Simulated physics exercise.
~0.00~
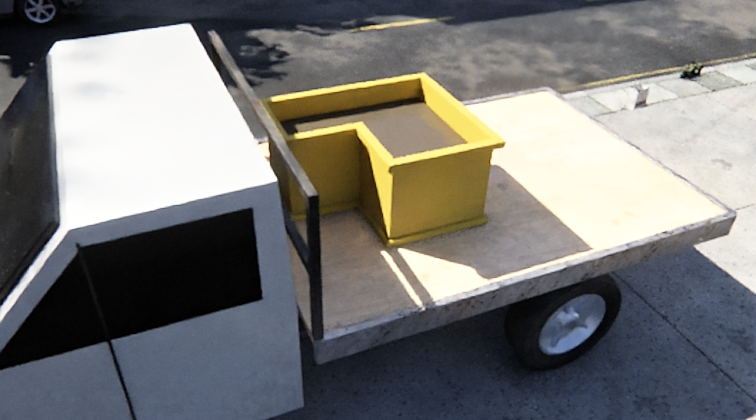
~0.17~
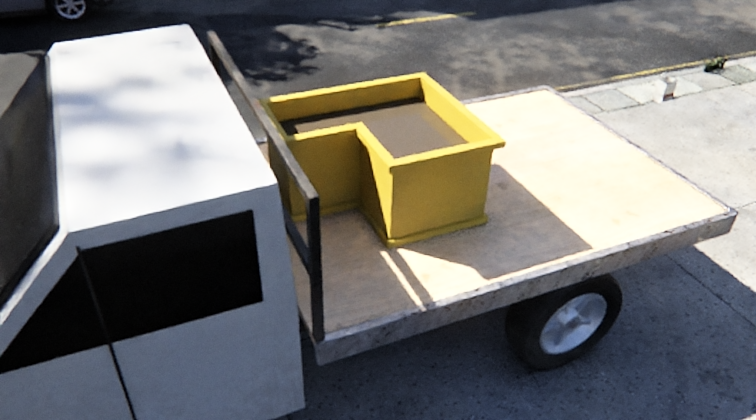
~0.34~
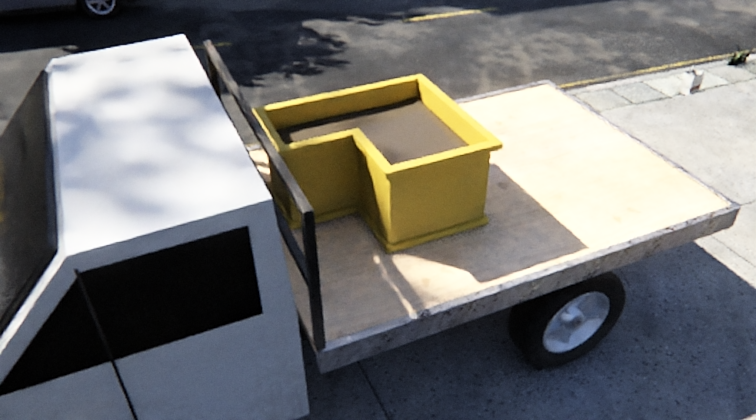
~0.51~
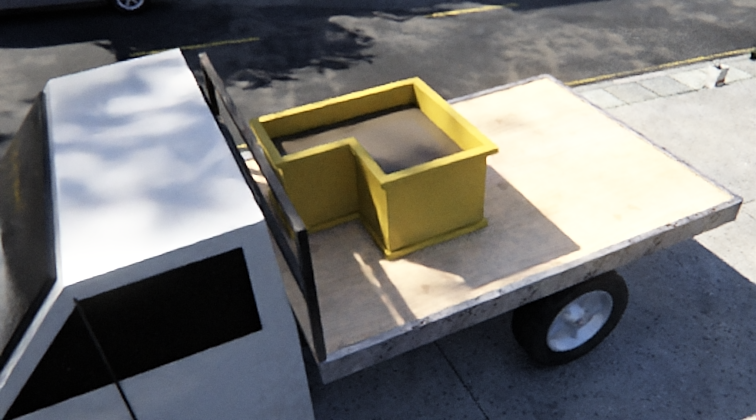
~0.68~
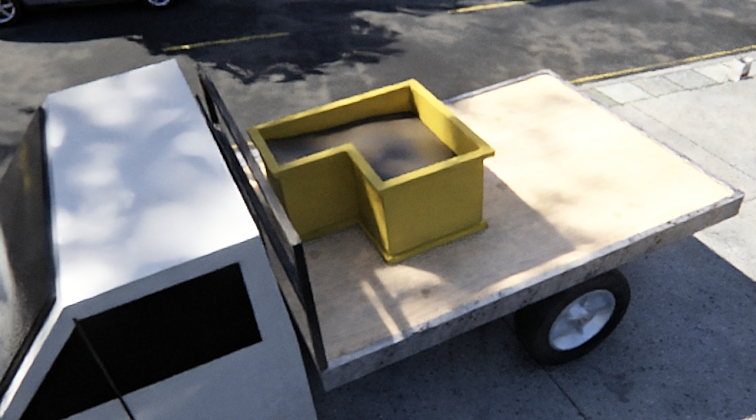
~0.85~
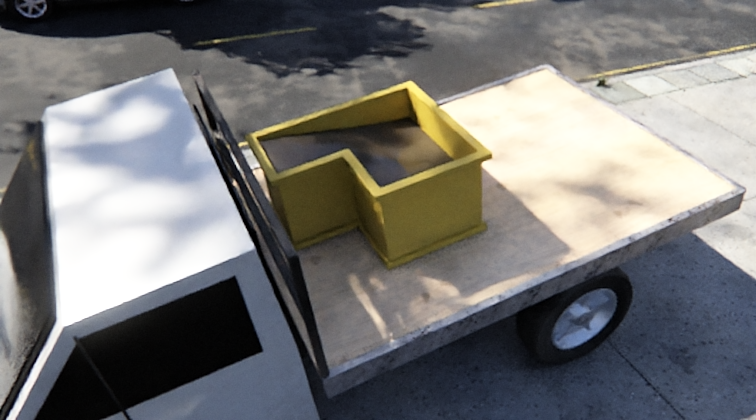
On a tree-shaded street, a white flatbed truck carries a yellow L-shaped tank of dark liquid behind its cab. The truck tilts gradually nose down toward the left, and the liquid, level with the rim at first, then slopes, climbing toward the front and slightly toward the near side.
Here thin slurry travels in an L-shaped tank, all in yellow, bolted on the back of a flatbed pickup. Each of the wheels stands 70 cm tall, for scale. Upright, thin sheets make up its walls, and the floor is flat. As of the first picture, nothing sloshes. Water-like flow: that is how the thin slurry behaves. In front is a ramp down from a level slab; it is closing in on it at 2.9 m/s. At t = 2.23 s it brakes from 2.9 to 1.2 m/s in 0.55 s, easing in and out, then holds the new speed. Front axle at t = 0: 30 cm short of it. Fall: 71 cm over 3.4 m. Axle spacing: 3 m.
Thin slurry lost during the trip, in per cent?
11 %.
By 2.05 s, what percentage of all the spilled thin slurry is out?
About 20 percent at that moment.
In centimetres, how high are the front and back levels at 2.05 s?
About 34 cm in front and 36 cm behind.
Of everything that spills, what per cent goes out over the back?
Fraction of spill: Roughly 0%.
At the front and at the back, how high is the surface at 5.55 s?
About 30 cm in front, about 28 cm behind.
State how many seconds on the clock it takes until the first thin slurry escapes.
The first spill comes at around 1.5 s.
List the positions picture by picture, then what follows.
The surface is at (285, 125) by the front wall; at (414, 103) by the back wall; it lies level with the rim line; the front is on the left, levels are read along the far wall; a wheel hub at (577, 330), in the first frame.
The surface is at (285, 126) by the front wall; at (414, 102) by the back wall; it lies level with the rim line, in the second frame.
The surface is at (283, 135) by the front wall; at (411, 103) by the back wall; it lies level with the rim line; the tub is 2° nose down, in the third frame.
The surface is at (280, 142) by the front wall; at (408, 109) by the back wall; it lies level with the rim line; the tub is 5° nose down, in the fourth frame.
The surface is at (277, 145) by the front wall; at (406, 116) by the back wall; it climbs 5° towards the front; the tub is 7° nose down, in the fifth frame.
The surface is at (274, 145) by the front wall; at (404, 125) by the back wall; it climbs 11° towards the front and 3° towards the near side; a wheel hub at (589, 325); the tub is 9° nose down, in the sixth frame.
After 2.05 s the surface is 35 cm up at the front and 37 cm at the back; 2 per cent is out, over the front.
After 3.65 s the surface is 19 cm up at the front and 36 cm at the back; 11 per cent is out, over the front.
After 5.55 s the surface is 31 cm up at the front and 28 cm at the back; 11 per cent is out, over the front.
After 7.99 s 11 per cent is out, over the front, 25 of 216 litres.
